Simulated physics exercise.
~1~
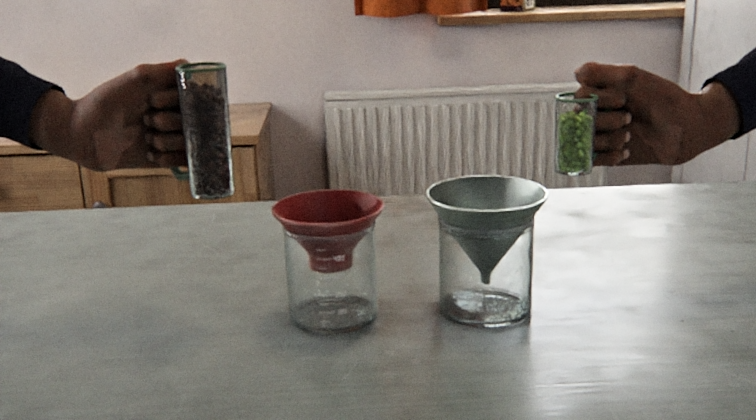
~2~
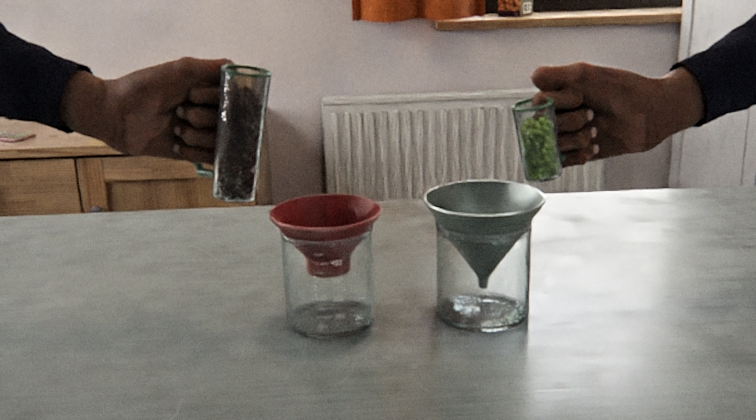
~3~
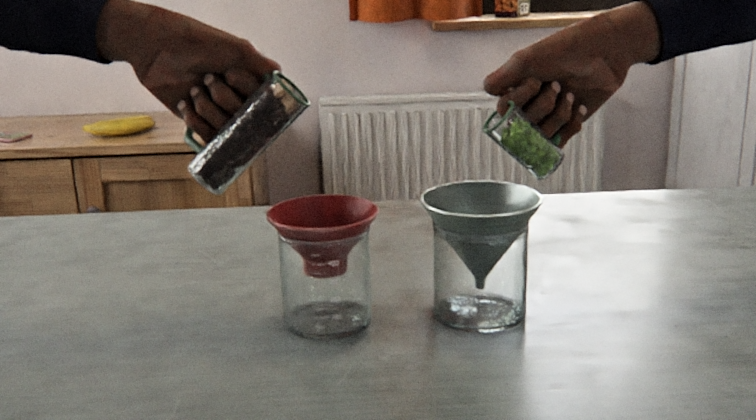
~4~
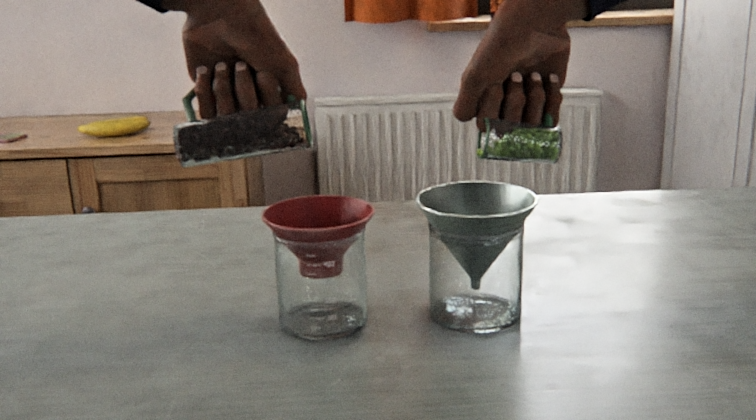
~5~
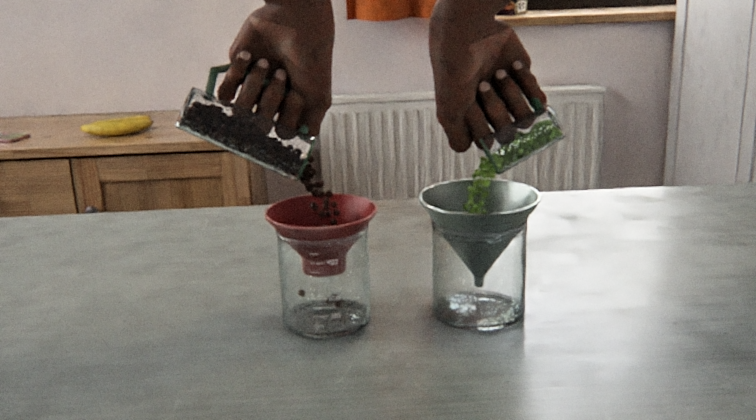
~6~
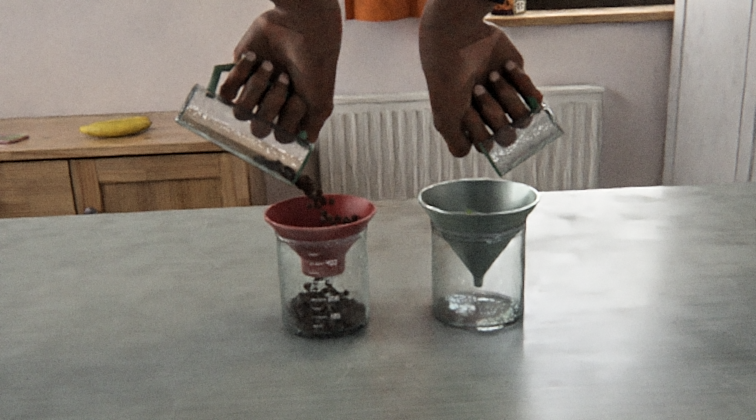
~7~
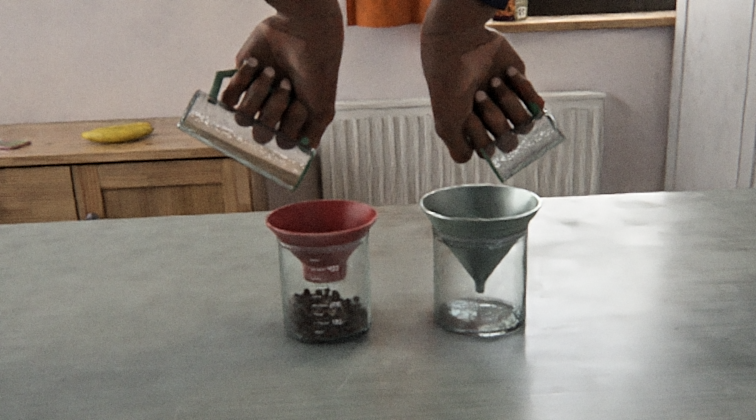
Dark bits pour through the red funnel into its jar, while green bits stay in the grey funnel.
